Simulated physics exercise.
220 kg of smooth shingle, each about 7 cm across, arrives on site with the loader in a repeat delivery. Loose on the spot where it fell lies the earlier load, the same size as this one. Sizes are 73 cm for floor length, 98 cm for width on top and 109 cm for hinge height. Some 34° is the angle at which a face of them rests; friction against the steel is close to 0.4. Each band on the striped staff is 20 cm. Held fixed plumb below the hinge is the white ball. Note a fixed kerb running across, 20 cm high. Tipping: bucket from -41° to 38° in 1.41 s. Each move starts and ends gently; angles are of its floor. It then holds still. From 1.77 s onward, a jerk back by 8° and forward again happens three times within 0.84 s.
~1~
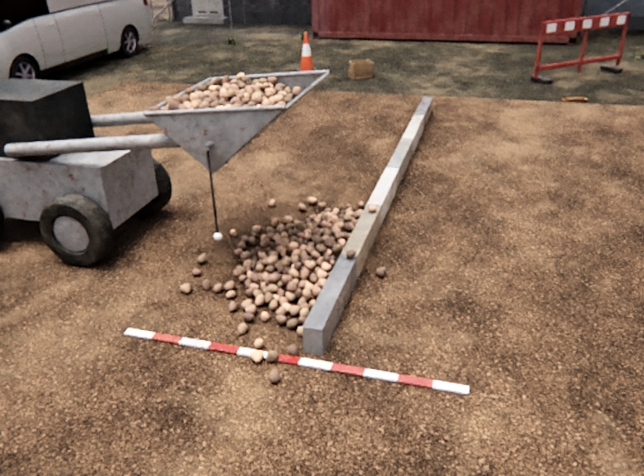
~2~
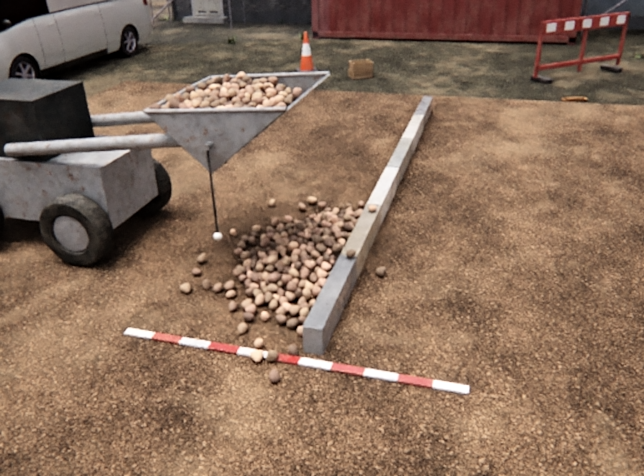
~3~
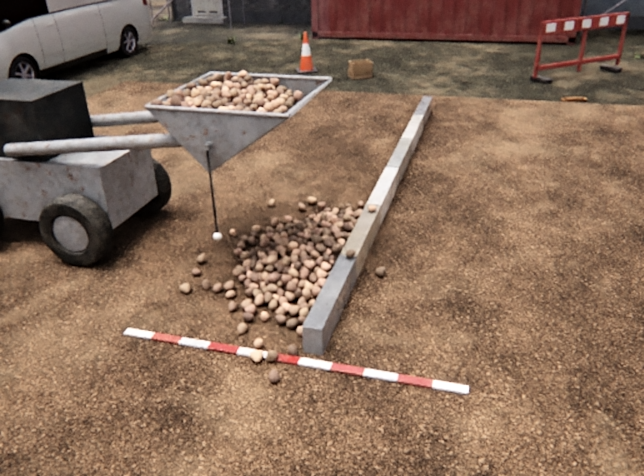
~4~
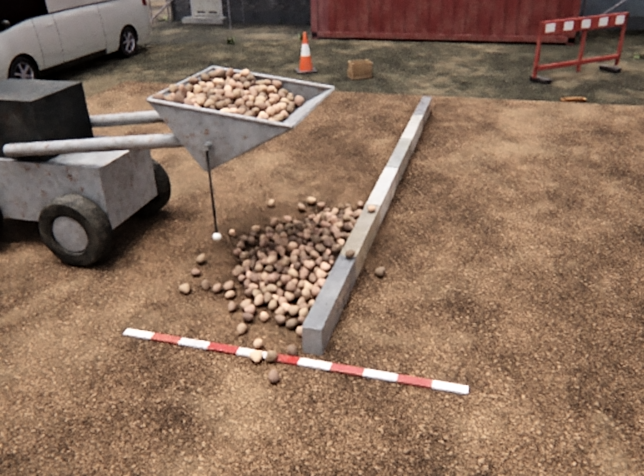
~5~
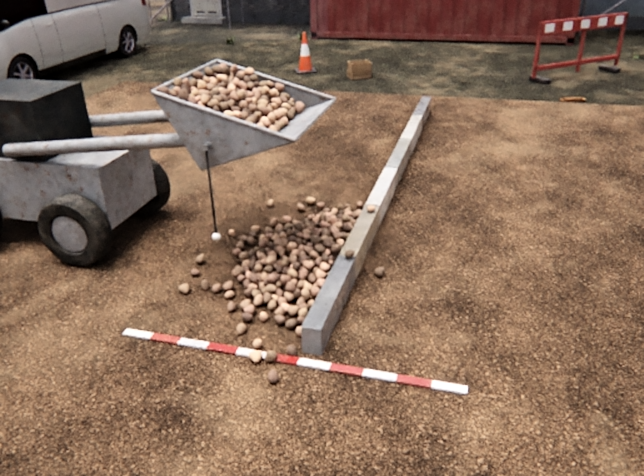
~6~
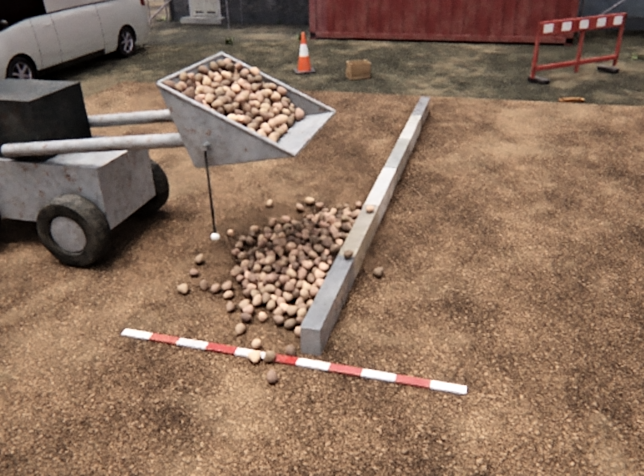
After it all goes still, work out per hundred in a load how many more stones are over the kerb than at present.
Around 36 stones per hundred.
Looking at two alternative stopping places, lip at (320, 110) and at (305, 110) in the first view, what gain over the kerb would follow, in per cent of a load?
About 80 per cent for the first, 55 per cent for the second.
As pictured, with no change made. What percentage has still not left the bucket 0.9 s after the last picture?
About 35 per cent.
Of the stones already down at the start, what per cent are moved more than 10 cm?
I'd put it at about 5 per cent.
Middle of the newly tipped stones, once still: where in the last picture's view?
In the last view, somewhere near (339, 252).
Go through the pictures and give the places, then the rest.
In the first frame, the bucket is at -41°, its lip at (286, 107); the top of the load is at (245, 85). The earlier load is highest near (334, 233), 23 cm above ground level, 100 % on this side of the kerb.
In the second frame, lip at (287, 109), floor tilted -39°, highest stones at (231, 85).
In the third frame, the bucket is at -35°, its lip at (289, 116); the top of the load is at (227, 81).
In the fourth frame, lip at (293, 127), floor tilted -29°, highest stones at (217, 77).
In the fifth frame, the bucket is at -20°, its lip at (295, 140); the top of the load is at (214, 74).
In the sixth frame, the bucket is at -11°, its lip at (295, 155); the top of the load is at (219, 69).
Then, 0.5 s after the last picture the floor is at 26°; in per cent of one load, 99 in the bucket, 100 on this side of the kerb; the foremost stones are at (350, 250).
Then, 0.9 s after the last picture the floor is at 38°; in per cent of one load, 35 in the bucket, 162 on this side of the kerb, 3 over the kerb; the foremost stones are at (375, 244).
Then, 2.5 s after the last picture the floor is at 38°; in per cent of one load, 0 in the bucket, 163 on this side of the kerb, 37 over the kerb; the foremost stones are at (557, 299).
Then, 4.9 s after the last picture the floor is at 38°; in per cent of one load, 0 in the bucket, 163 on this side of the kerb, 37 over the kerb; the foremost stones are at (558, 300). Net gain over the kerb, 36.
